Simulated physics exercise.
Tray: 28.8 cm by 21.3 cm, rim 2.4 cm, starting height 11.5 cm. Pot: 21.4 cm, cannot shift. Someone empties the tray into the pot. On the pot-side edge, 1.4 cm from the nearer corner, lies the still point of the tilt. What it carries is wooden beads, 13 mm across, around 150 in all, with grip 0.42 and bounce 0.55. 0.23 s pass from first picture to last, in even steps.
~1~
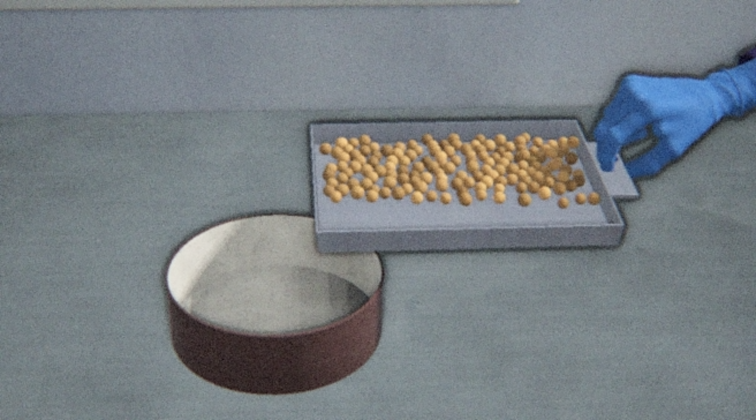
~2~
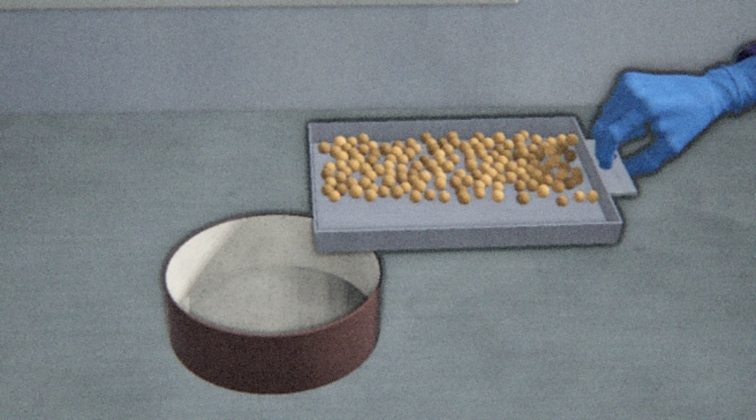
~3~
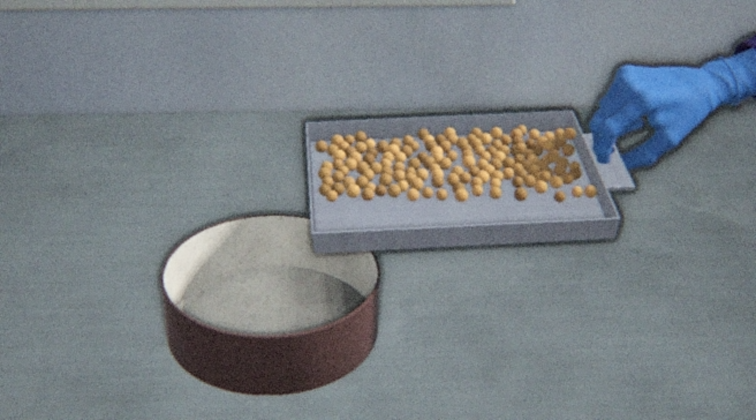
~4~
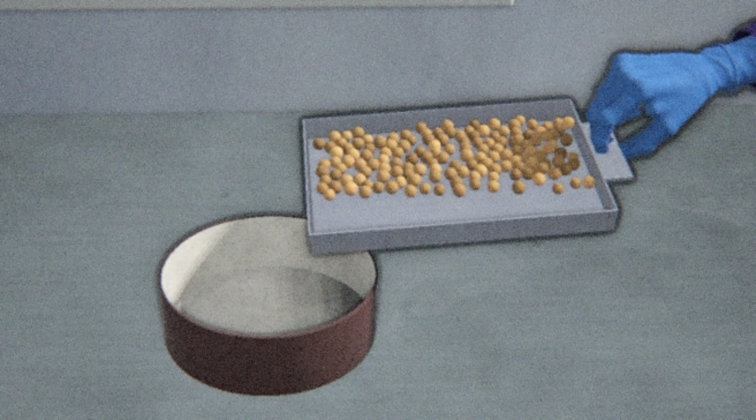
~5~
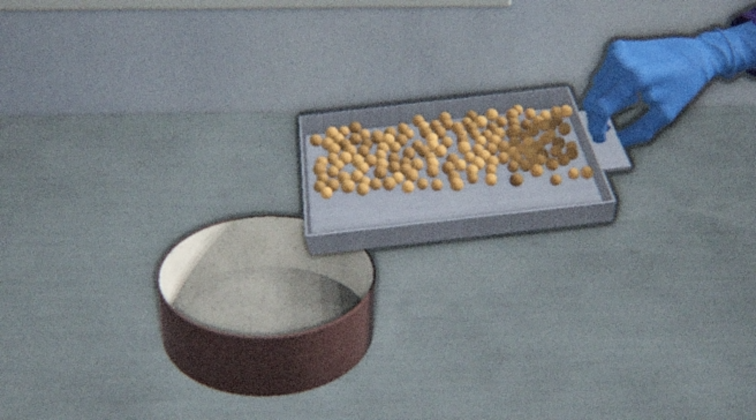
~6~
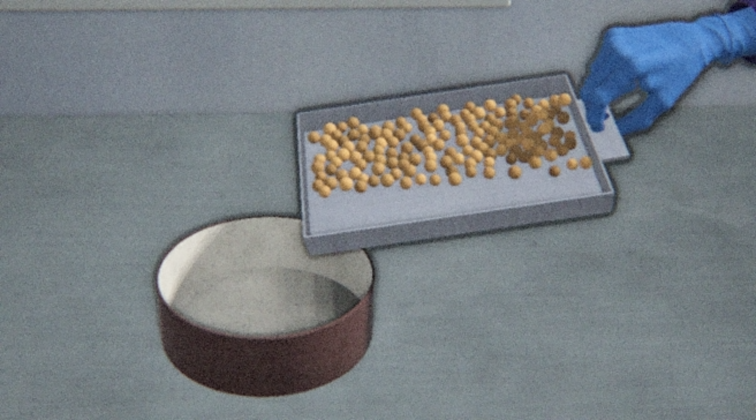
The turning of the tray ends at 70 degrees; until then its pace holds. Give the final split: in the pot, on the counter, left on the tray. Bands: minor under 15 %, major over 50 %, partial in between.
At the end, pot: I'd expect little or nothing; counter: I'd expect little or nothing; tray: I'd expect the greater amount.
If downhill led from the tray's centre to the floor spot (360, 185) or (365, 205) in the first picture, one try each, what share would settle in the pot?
Near 0 and 0 percent, in that order.
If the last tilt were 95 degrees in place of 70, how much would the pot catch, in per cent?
That comes out at some 100 per cent.
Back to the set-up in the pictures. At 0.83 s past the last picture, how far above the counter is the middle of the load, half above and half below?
Roughly 20 centimetres, give or take.
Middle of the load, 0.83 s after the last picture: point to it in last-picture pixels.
Around (331, 152).
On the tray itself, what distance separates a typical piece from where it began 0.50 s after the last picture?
It has moved some 11 cm from its start.
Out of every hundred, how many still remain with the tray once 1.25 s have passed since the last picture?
Some 95 per cent of the load.
Then, 0.50 s after the last picture, tilt 39 degrees; the tray holds 100 %, the pot 0 %.
Then, 0.83 s after the last picture, tilt 58 degrees; the tray holds 100 %, the pot 0 %.
Then, 1.25 s after the last picture, tilt 70 degrees; the tray holds 95 %, the pot 5 %.
In the end, pot 10 %, counter 0 %, tray 90 %.
